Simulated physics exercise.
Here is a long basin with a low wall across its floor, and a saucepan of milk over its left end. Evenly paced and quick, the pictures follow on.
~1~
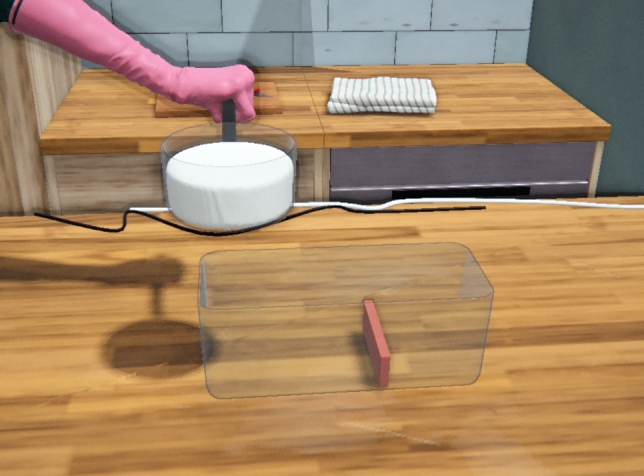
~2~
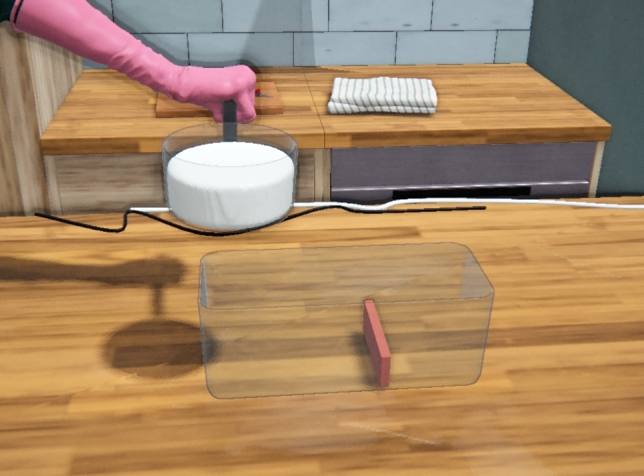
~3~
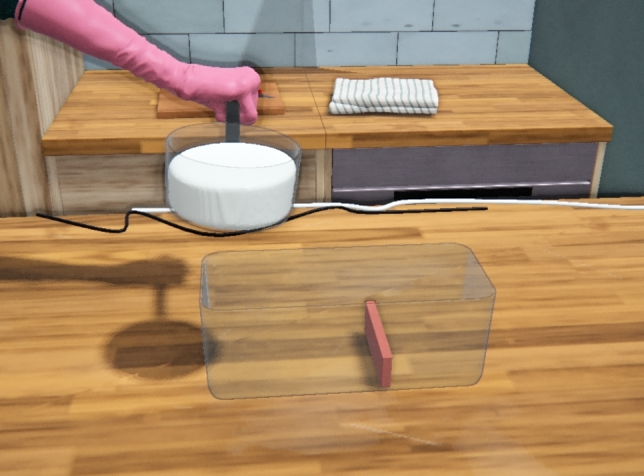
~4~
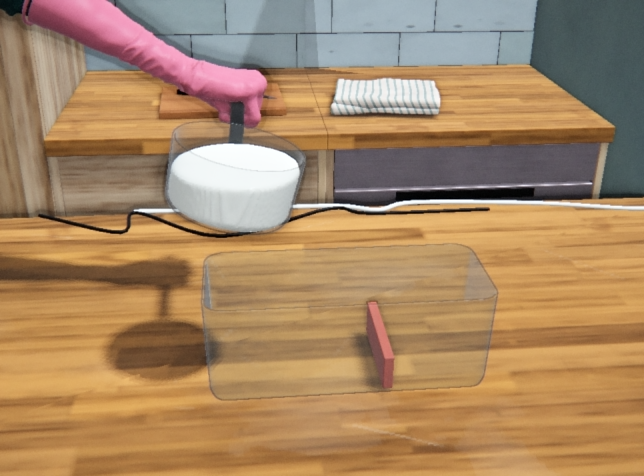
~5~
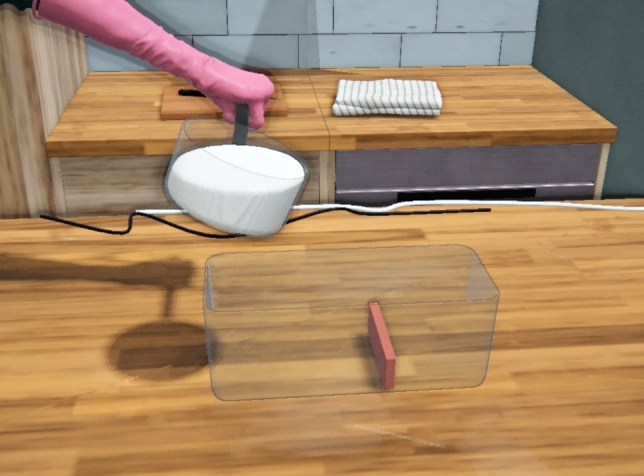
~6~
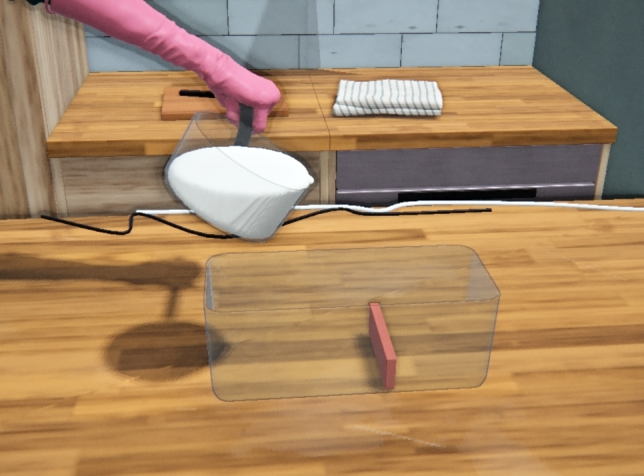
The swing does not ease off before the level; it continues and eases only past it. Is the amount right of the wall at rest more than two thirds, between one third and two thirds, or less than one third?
It is less than one third.
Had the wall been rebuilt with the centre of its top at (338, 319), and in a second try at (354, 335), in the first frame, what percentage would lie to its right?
Roughly 45 % and then 30 %.
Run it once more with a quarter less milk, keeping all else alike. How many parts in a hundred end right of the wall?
The share comes to some 5 parts in a hundred.
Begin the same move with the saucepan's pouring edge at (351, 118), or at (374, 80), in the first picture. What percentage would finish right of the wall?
Near 55 % and 75 %.
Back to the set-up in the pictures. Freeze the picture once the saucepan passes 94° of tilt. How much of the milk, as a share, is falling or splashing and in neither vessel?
It's about 35 per cent.
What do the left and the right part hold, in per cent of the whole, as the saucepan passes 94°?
Roughly 35 per cent on the left, roughly 0 per cent on the right.
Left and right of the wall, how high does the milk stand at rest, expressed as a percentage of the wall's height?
Near 60 on the left, 10 on the right.
A moment on, the saucepan is tipped on its side and 28 per cent is still to pour, 35 is left of the wall and 0 right of it.
Next, the saucepan is tipped right over and 5 per cent is still to pour, 86 is left of the wall and 2 right of it.
Then the saucepan is tipped right over and 0 per cent is still to pour, 91 is left of the wall and 7 right of it.
Later the saucepan is tipped right over and 0 per cent is still to pour, 92 is left of the wall and 7 right of it.
In the end 92 per cent lies left of the wall, 7 right of it and 1 outside.
